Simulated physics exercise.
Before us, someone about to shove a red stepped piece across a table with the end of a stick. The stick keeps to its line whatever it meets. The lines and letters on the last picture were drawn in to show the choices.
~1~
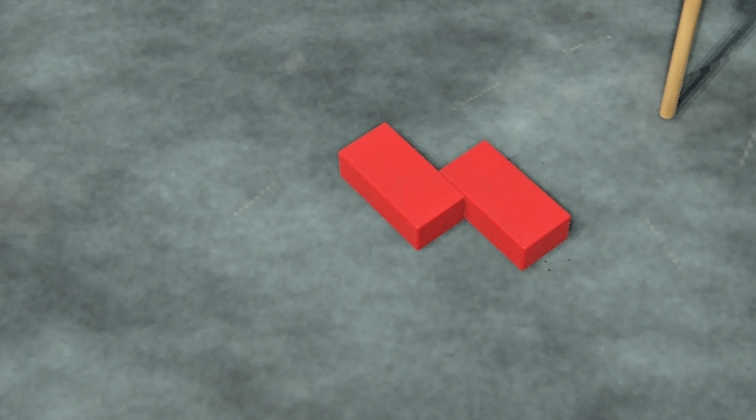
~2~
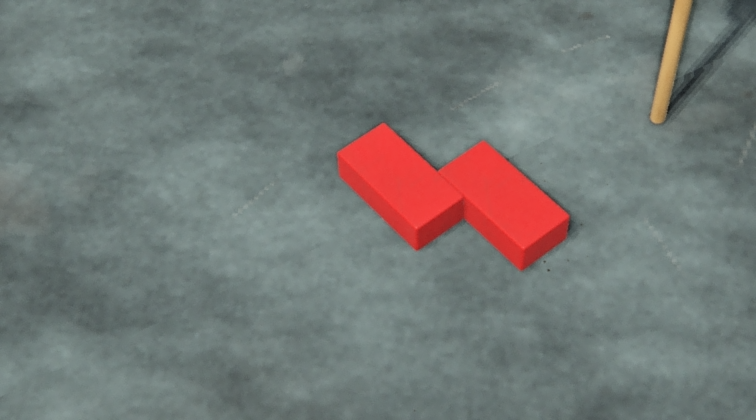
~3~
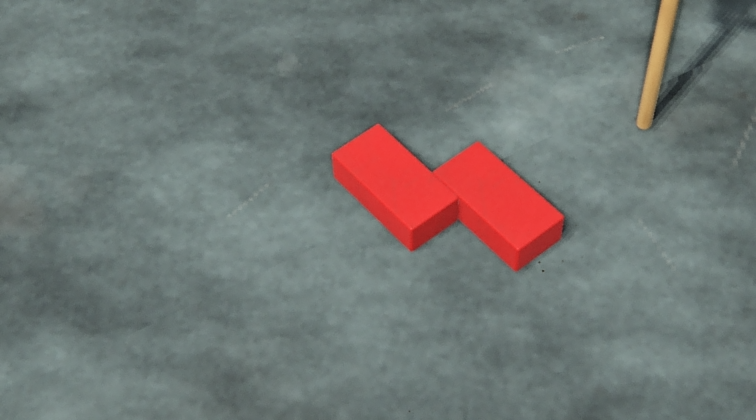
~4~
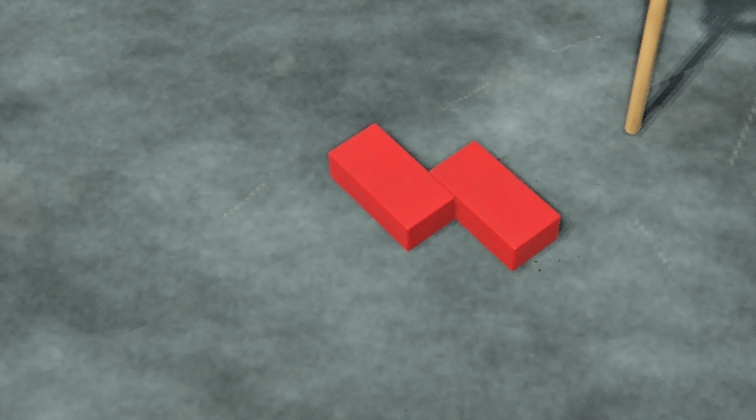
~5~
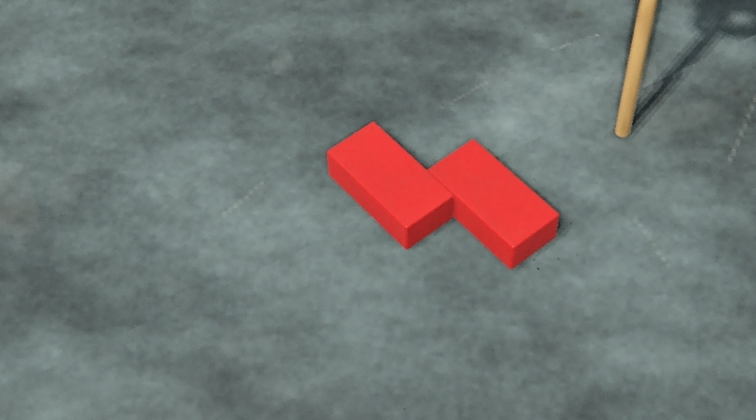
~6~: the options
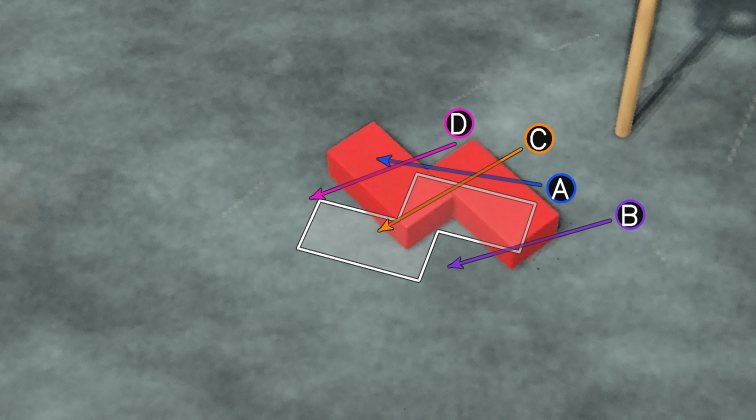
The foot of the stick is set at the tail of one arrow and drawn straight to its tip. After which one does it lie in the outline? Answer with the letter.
D.
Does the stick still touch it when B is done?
At the end, yes.
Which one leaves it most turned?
B.
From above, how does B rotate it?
On that stroke, clockwise.
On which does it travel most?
C.
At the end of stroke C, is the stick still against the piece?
Yes.
On the marked copy, A from (541, 185) to (378, 159); B from (610, 221) to (449, 266); C from (521, 149) to (379, 231); D from (455, 144) to (311, 198).
Following D. Soon after the start, foot of the stick (404, 165), piece (492, 191).
Later, foot of the stick (351, 185), piece (476, 191).
In the end, foot of the stick (311, 200), piece (470, 191); it fills the outline.
As for the rest, A leaves the piece out of the outline, at (460, 201); B leaves the piece out of the outline, at (410, 237); C leaves the piece out of the outline, at (396, 254).
